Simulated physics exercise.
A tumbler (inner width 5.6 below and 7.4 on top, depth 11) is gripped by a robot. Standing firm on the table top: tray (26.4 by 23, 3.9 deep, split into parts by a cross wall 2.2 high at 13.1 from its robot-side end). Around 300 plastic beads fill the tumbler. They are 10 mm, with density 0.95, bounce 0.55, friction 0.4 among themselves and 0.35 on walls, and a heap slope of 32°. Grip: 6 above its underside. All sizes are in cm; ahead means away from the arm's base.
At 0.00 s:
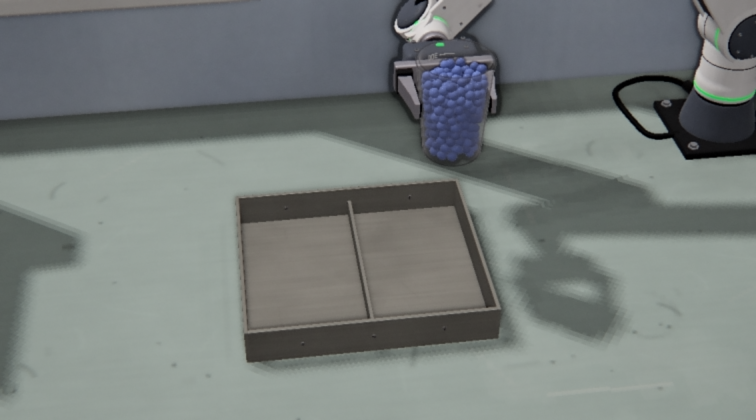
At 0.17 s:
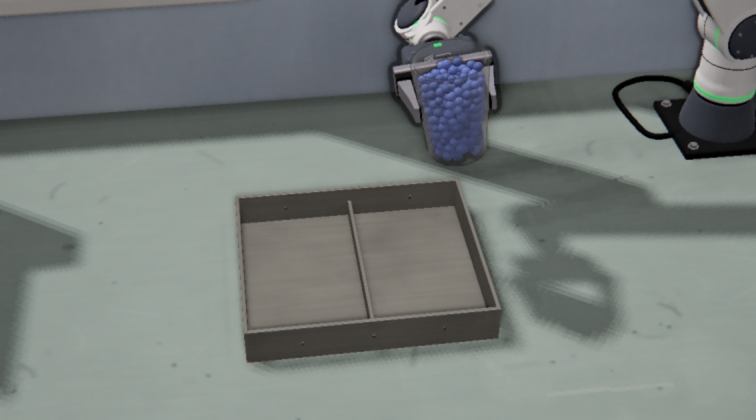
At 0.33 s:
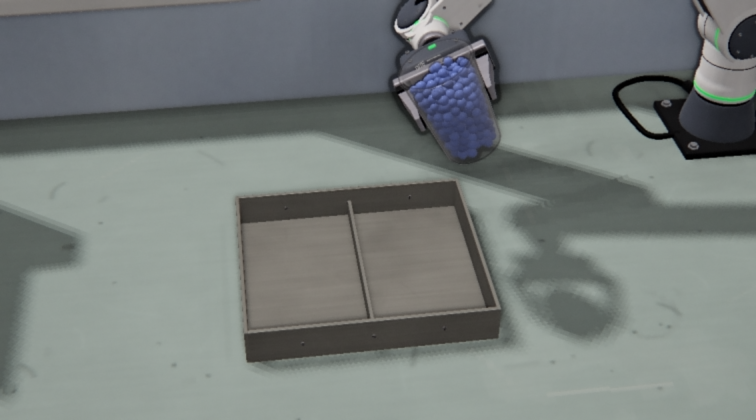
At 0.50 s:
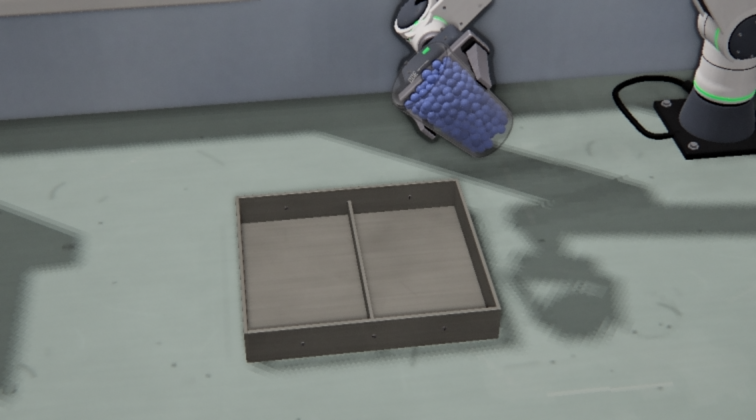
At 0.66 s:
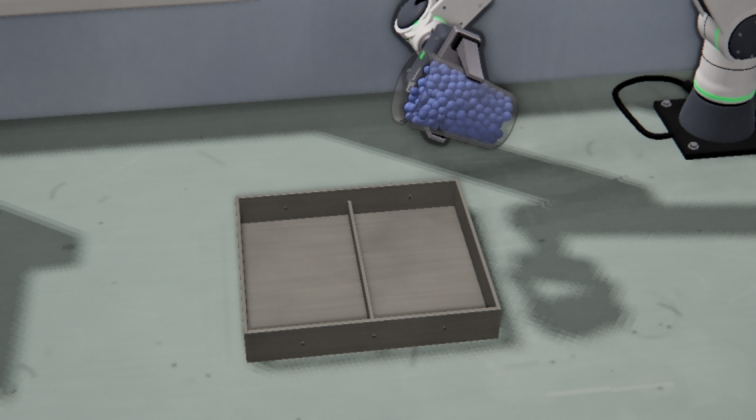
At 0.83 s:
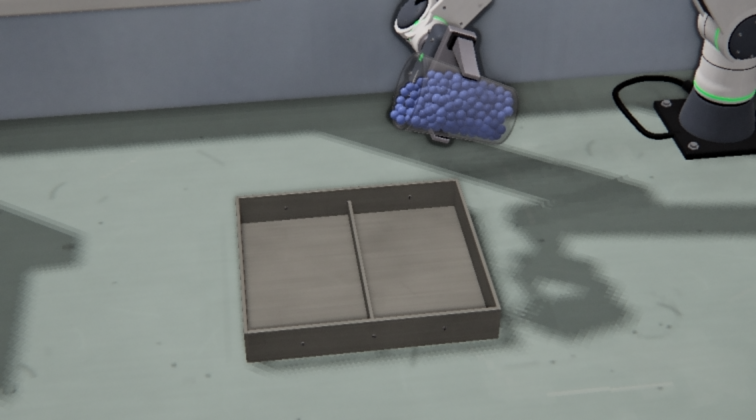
To begin with, a robot gripper holds a clear tumbler of blue beads upright behind an empty, divided grey tray on a pale green table. The gripper then rotates the tumbler steadily until it lies nearly on its side, its mouth toward the left, and the beads shift toward the rim.
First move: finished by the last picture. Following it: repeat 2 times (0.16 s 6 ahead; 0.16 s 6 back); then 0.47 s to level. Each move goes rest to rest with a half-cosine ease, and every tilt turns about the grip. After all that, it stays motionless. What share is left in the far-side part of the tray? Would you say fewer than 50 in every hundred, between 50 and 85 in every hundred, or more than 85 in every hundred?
Fewer than 50 in every hundred.
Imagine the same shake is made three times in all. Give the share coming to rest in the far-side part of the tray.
Then about 40 per cent.
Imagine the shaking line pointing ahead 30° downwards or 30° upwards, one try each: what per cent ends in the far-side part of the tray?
Result: Approx. 15 % and 50 %, one try each.
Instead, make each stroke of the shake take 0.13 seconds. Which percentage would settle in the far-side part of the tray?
That gives about 45 percent.
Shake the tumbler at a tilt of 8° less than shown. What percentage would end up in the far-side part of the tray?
About 20 percent.
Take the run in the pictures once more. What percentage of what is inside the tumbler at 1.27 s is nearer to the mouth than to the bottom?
Some 35 percent is in that half.
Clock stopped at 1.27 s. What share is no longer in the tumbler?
Share gone by then: Close to 35 %.
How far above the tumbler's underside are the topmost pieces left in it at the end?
It reaches close to 7.5 cm in the end.
After 1.27 s, tilted 69° forward, highest piece 24 above the table; 198 in the tumbler, 70 in the far-side part, 23 in the robot-side part, 5 in flight or on a rim.
After 1.72 s, tilted 32° forward, highest piece 25 above the table; 148 in the tumbler, 103 in the far-side part, 39 in the robot-side part, 4 on the table or floor, 2 in flight or on a rim.
After 2.14 s, level, highest piece 24 above the table; 148 in the tumbler, 104 in the far-side part, 39 in the robot-side part, 5 on the table or floor.
After 3.19 s, level, highest piece 24 above the table; 148 in the tumbler, 104 in the far-side part, 39 in the robot-side part, 5 on the table or floor.
In the end, 148 in the tumbler, 104 in the far-side part, 39 in the robot-side part, 5 on the table or floor. That is 35 % in the far-side part of the tray.
